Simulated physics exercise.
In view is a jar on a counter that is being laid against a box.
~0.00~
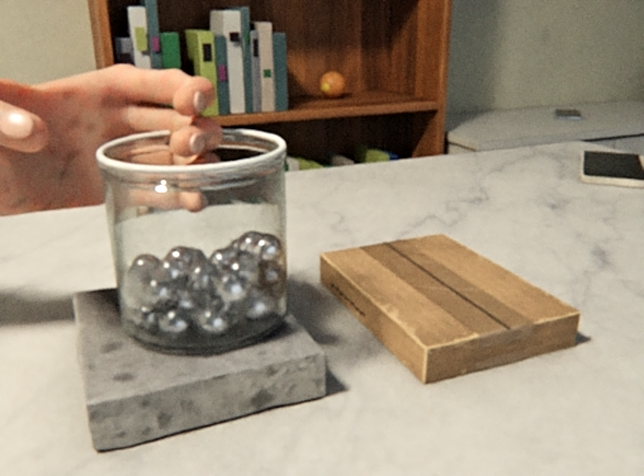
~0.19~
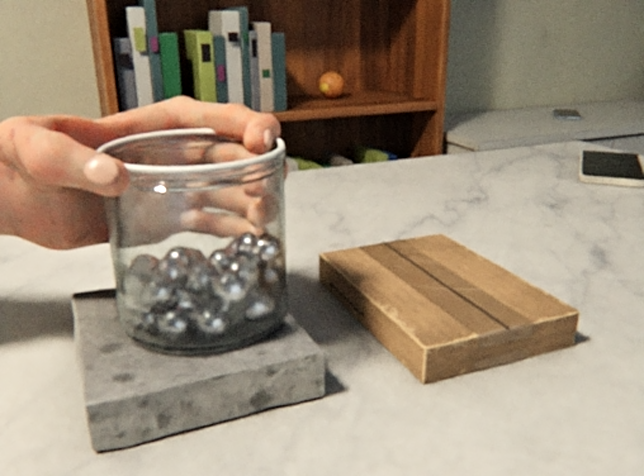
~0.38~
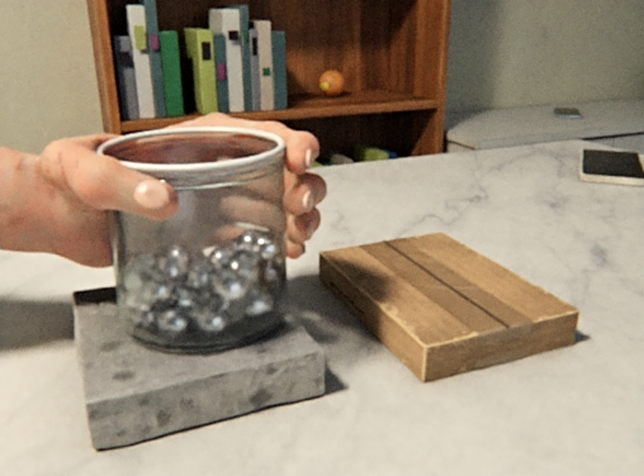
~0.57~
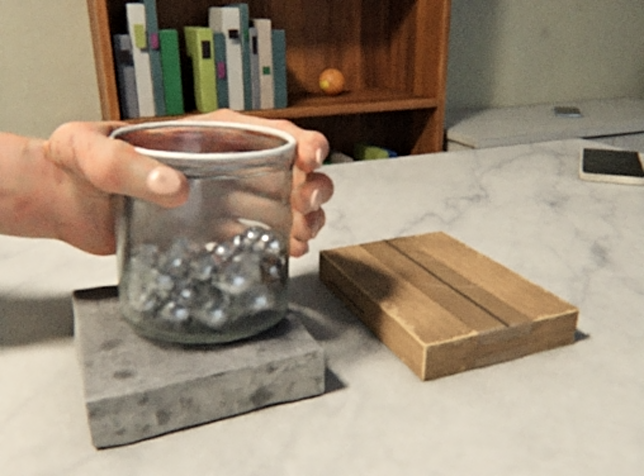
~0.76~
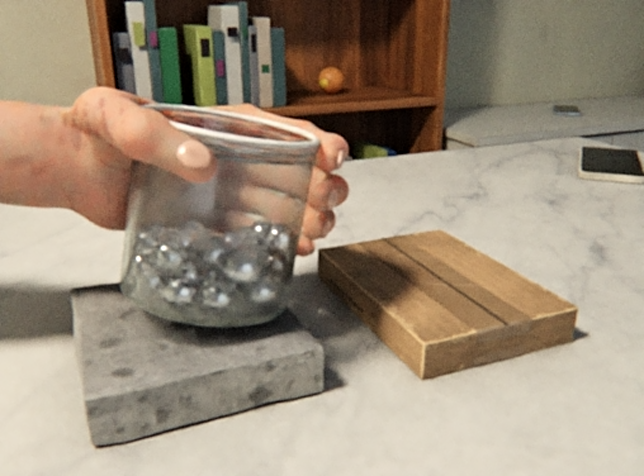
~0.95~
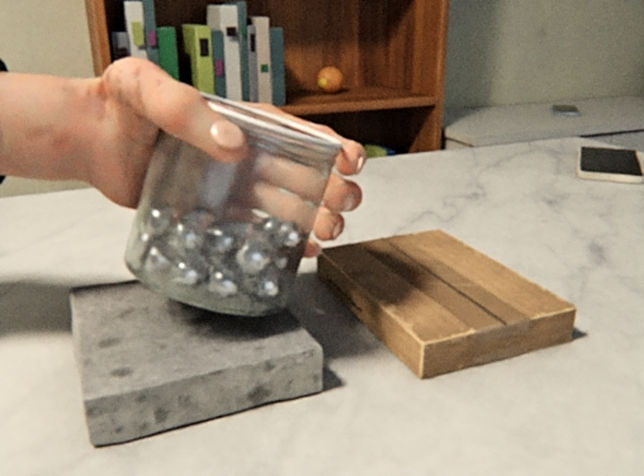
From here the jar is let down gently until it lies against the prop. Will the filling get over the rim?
Resting there: Filling partly lost.
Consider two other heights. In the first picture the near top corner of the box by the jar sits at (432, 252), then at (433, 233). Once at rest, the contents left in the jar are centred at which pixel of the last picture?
First height: Roughly (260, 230); second height: Roughly (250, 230).
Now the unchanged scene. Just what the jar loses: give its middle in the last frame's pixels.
I'd mark it at about (593, 254) once everything is at rest.
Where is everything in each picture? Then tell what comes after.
In the first frame, jar near (201, 232), a third full of steel balls; box near (435, 295), its top below the jar's foot.
In the second frame, jar near (200, 232), upright; rim near (276, 141); top of the contents near (202, 276).
In the third frame, jar near (200, 231), upright; rim near (277, 139); box near (434, 293).
In the fourth frame, jar near (205, 223), leaning 4°; rim near (287, 137); top of the contents near (175, 259).
In the fifth frame, jar near (218, 209), leaning 12°; rim near (310, 136); box near (433, 290).
In the sixth frame, jar near (232, 199), leaning 20°; rim near (331, 140); box near (432, 290), its top below the jar's foot.
After 1.56 s, the jar leans 48°; everything is still inside.
After 2.20 s, the jar leans 76°; everything is still inside.
After 2.97 s, the jar rests on the box at 97°; near a third of the steel balls out of it.
In the end (4.2 s), the jar rests on the box at 97°; nearly all of the steel balls out of it.
